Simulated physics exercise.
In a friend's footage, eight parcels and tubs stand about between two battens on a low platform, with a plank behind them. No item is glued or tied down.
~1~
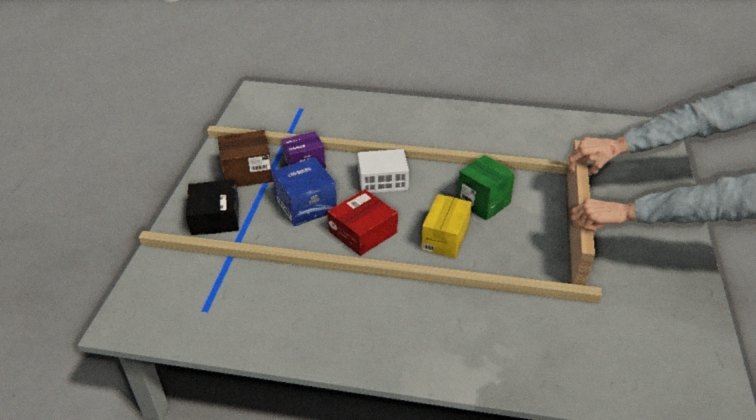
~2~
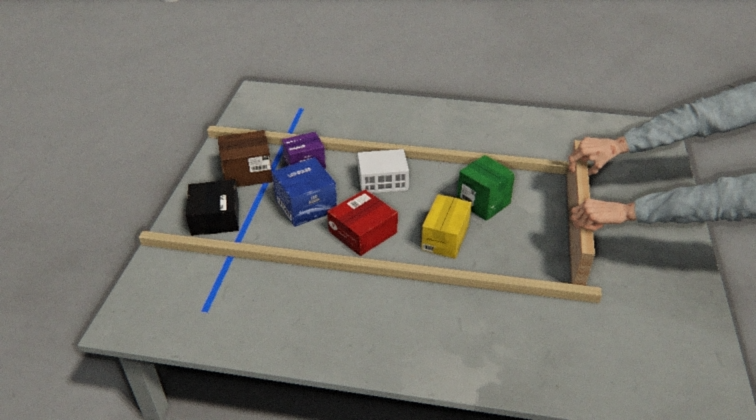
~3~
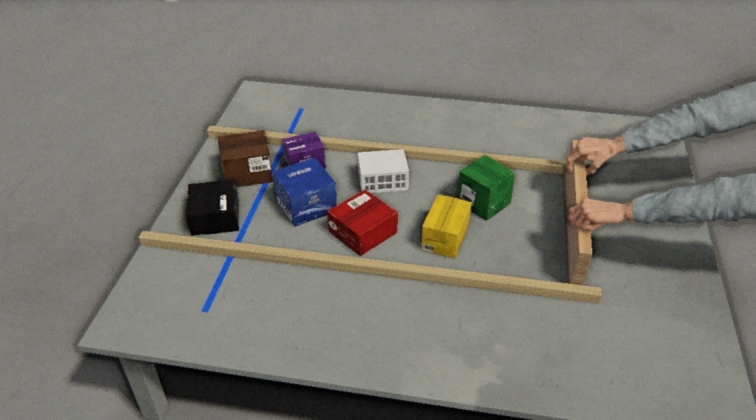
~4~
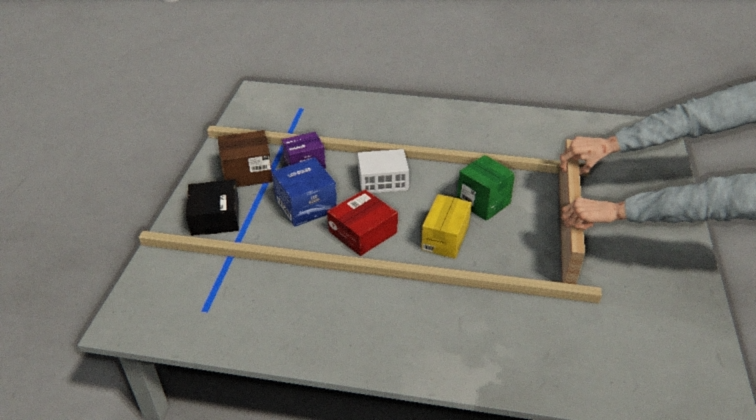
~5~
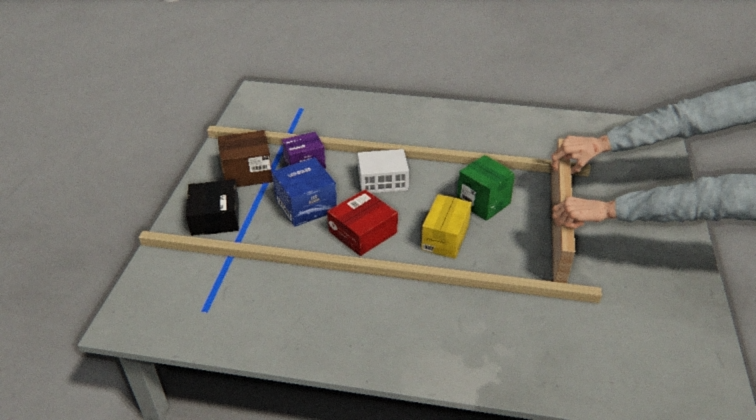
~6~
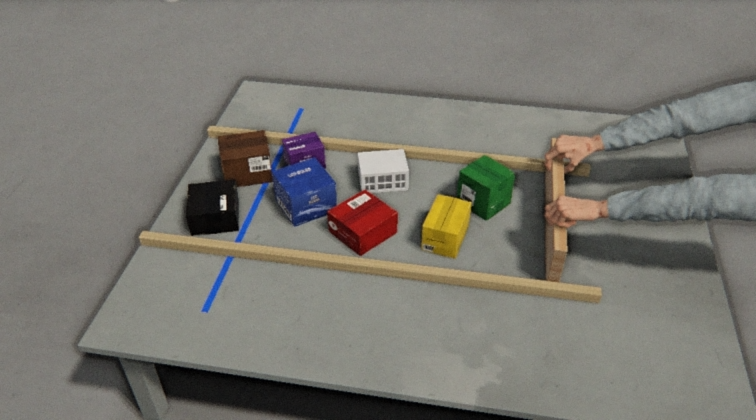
A wooden plank, held by two hands, slid slowly a short way left between two battens on a grey table, while the colourful boxes ahead of it, some near a blue line, stayed still.
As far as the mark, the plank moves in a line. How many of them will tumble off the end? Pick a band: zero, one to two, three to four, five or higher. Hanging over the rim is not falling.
Band: One to two.
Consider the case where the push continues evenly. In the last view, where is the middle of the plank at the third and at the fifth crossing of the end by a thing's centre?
First: Around (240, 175). Next: Around (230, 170).
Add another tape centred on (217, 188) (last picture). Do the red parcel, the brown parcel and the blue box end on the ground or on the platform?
Looking at each in turn, the red parcel is gone, the brown parcel is gone, and the blue box is gone.
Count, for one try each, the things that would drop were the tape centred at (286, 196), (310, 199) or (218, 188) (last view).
So, reaching the ground: 0, then 0, then 5.
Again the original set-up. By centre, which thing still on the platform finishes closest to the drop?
The blue box finishes nearest.
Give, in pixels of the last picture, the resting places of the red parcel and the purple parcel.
First at (191, 201); second at (232, 141).
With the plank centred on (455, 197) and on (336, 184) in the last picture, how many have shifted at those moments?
The count reaches 2 first and 8 second.
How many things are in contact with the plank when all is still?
It's 3 of them.
Soon after, none off yet; black parcel at rest near (213, 207); brown parcel at rest near (246, 159); purple parcel at rest near (304, 154).
By the end, the number that fall off is one or two; fallen, brown parcel and black parcel.
